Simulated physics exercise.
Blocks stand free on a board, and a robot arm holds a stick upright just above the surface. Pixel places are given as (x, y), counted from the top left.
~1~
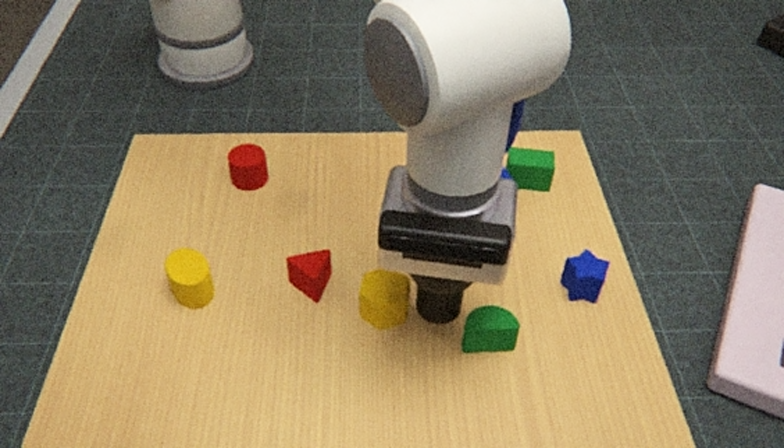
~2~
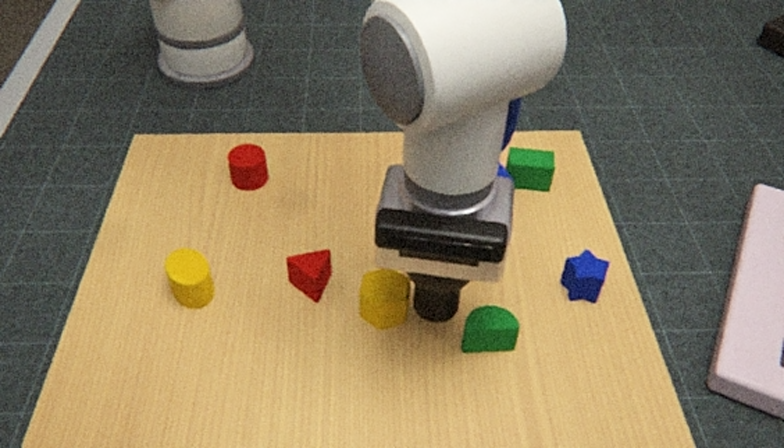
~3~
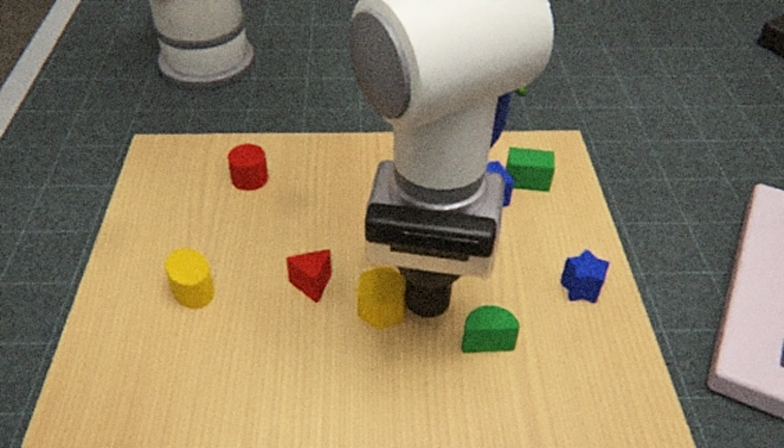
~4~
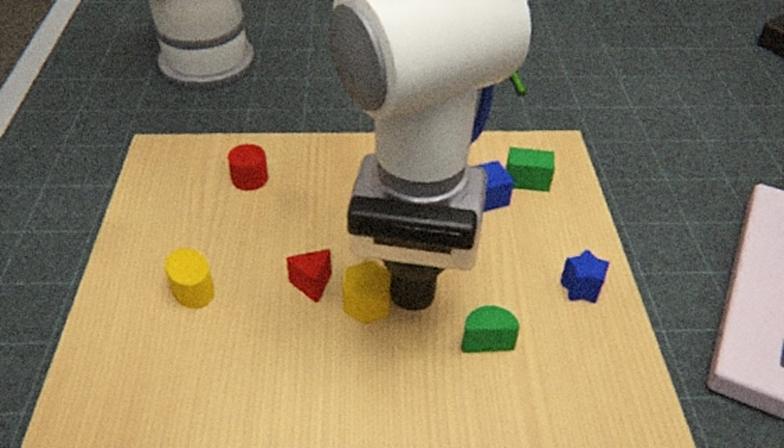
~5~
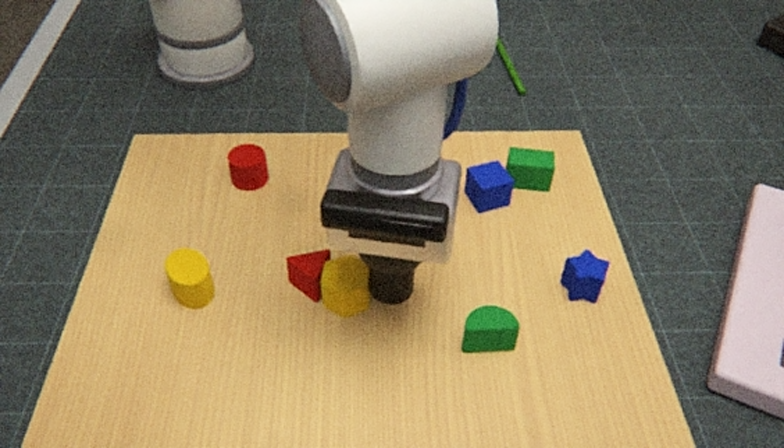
To begin with, a robot arm holds a dark stick upright beside a yellow six-sided block, among red, green, blue and yellow blocks on a wooden board. The arm shifts slightly left, then pushes the yellow block left until it sits close against the red triangle, while the other blocks stay still.
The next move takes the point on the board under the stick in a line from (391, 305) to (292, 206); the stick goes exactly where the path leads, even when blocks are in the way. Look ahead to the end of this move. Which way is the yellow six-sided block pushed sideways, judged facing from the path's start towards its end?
The answer is left: Facing from the path's start to its end, that's where the yellow six-sided block shifts.
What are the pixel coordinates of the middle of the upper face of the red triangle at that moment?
It comes to (256, 259).
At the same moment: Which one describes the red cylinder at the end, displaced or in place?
The red cylinder will stay where it stands.
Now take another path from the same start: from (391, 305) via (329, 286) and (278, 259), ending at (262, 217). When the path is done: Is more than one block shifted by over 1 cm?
The answer is yes.
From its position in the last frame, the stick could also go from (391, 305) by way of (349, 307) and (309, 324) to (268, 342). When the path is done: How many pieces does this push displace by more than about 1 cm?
The answer is two blocks, counting only moves over 1 cm.
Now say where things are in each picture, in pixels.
The first frame shows stick's lower end (439, 307); red cylinder (246, 154); red triangle (310, 261); yellow six-sided block (385, 285).
The second frame shows stick (436, 305); blocks still.
The third frame shows stick (428, 300); yellow six-sided block (382, 284).
The fourth frame shows stick (413, 294); yellow six-sided block (368, 279).
The fifth frame shows stick (392, 288); red cylinder (246, 154); red triangle (310, 261); yellow six-sided block (346, 273).
What follows on the original path. One third of the way, stick (354, 250); red triangle (267, 256), turned 30° anticlockwise; yellow six-sided block (306, 249), turned 40° anticlockwise.
Two thirds of the way, stick (320, 218); red triangle (256, 259), turned 35° anticlockwise; yellow six-sided block (290, 236), turned 105° anticlockwise.
At the end, stick (290, 188); red cylinder still; red triangle (256, 259), turned 35° anticlockwise; yellow six-sided block (290, 235), turned 105° anticlockwise.
